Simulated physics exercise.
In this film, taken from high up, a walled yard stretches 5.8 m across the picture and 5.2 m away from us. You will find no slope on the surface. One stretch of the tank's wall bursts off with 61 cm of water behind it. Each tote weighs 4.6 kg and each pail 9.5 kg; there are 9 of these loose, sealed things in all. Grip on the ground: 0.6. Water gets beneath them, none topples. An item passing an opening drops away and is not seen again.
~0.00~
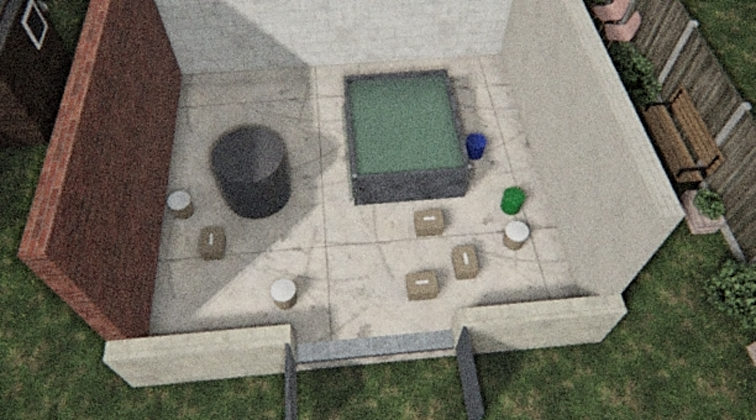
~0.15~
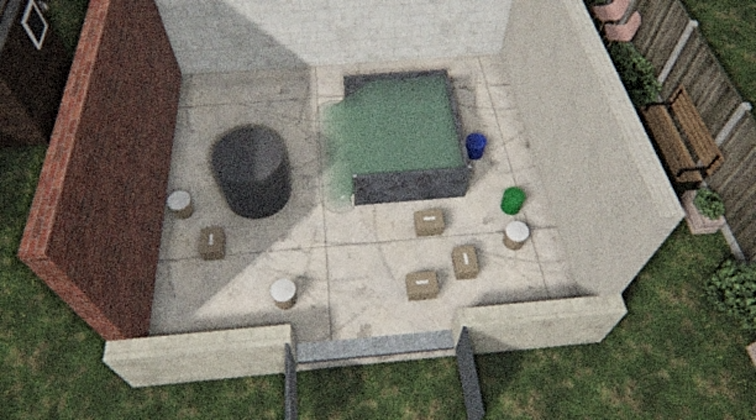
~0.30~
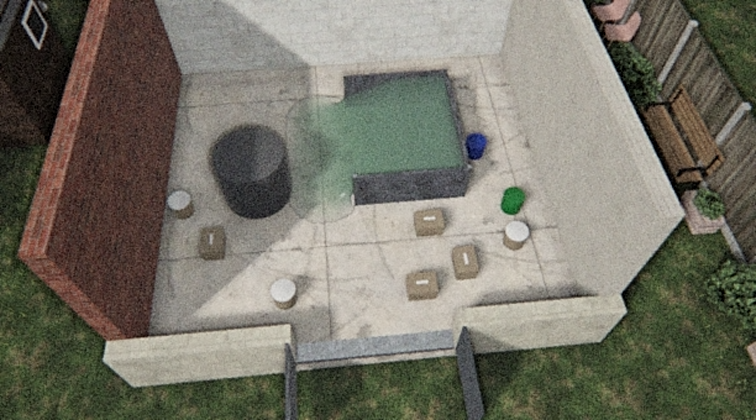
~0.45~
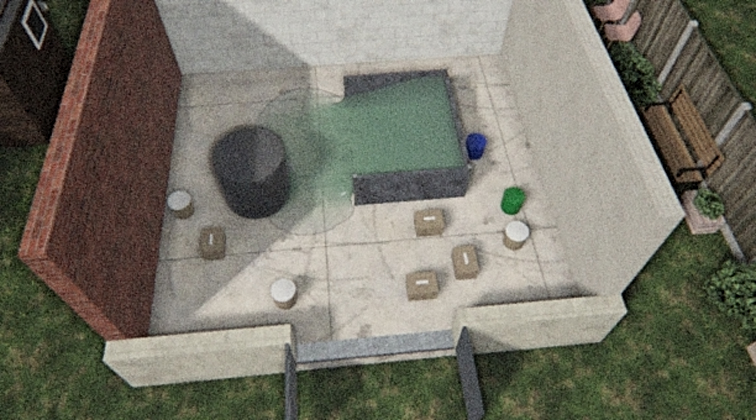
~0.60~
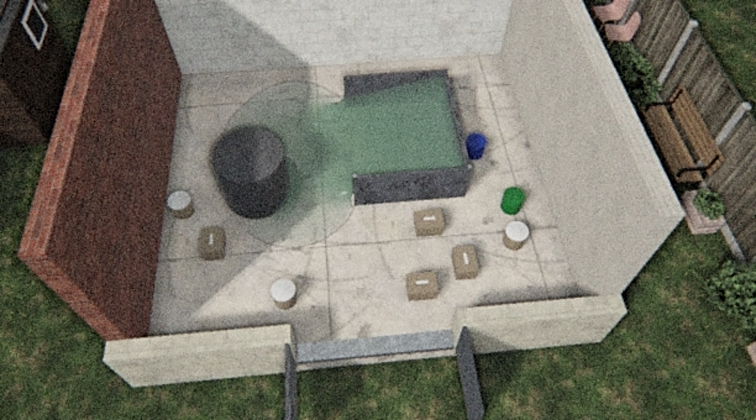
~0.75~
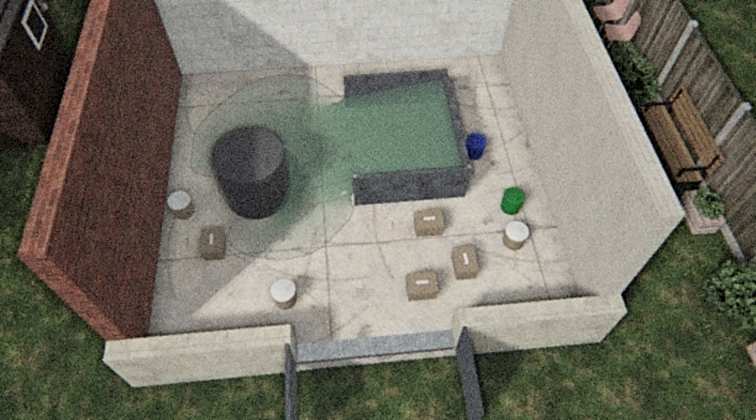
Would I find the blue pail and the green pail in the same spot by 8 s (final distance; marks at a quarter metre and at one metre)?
Both checked: The blue pail remains near its spot, and the green pail remains near its spot.
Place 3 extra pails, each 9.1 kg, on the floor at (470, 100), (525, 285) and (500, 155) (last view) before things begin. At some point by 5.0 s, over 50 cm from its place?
Spot by spot, in turn: Falls short, falls short, falls short.
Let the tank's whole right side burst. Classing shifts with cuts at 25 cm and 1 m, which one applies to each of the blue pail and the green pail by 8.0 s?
Note: Blue pail swept well away, green pail swept well away.
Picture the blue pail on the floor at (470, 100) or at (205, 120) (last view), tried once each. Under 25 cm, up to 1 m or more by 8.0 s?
Nearly still; swept far.
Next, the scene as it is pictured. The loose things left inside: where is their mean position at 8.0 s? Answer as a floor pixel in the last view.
Centre of the remaining things: Roughly (442, 249).
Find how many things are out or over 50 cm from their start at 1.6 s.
The answer is 0.
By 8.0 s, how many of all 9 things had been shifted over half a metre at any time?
It works out to 5.
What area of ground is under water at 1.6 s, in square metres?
Some 15 m2 of it.
After 1.6 s the blue pail is near (476, 141), 0.0 m from its start, aground; the green pail is near (514, 196), 0.0 m from its start, aground; 0 of 9 are out; 0 afloat.
After 3.6 s the blue pail is near (476, 141), 0.0 m from its start, aground; the green pail is near (514, 196), 0.0 m from its start, aground; 0 of 9 are out; 1 afloat.
After 5.6 s the blue pail is near (476, 141), 0.0 m from its start, aground; the green pail is near (514, 196), 0.0 m from its start, aground; 0 of 9 are out; 1 afloat.
After 8.0 s the blue pail is near (476, 141), 0.0 m from its start, aground; the green pail is near (514, 196), 0.0 m from its start, aground; 0 of 9 are out; 4 afloat.
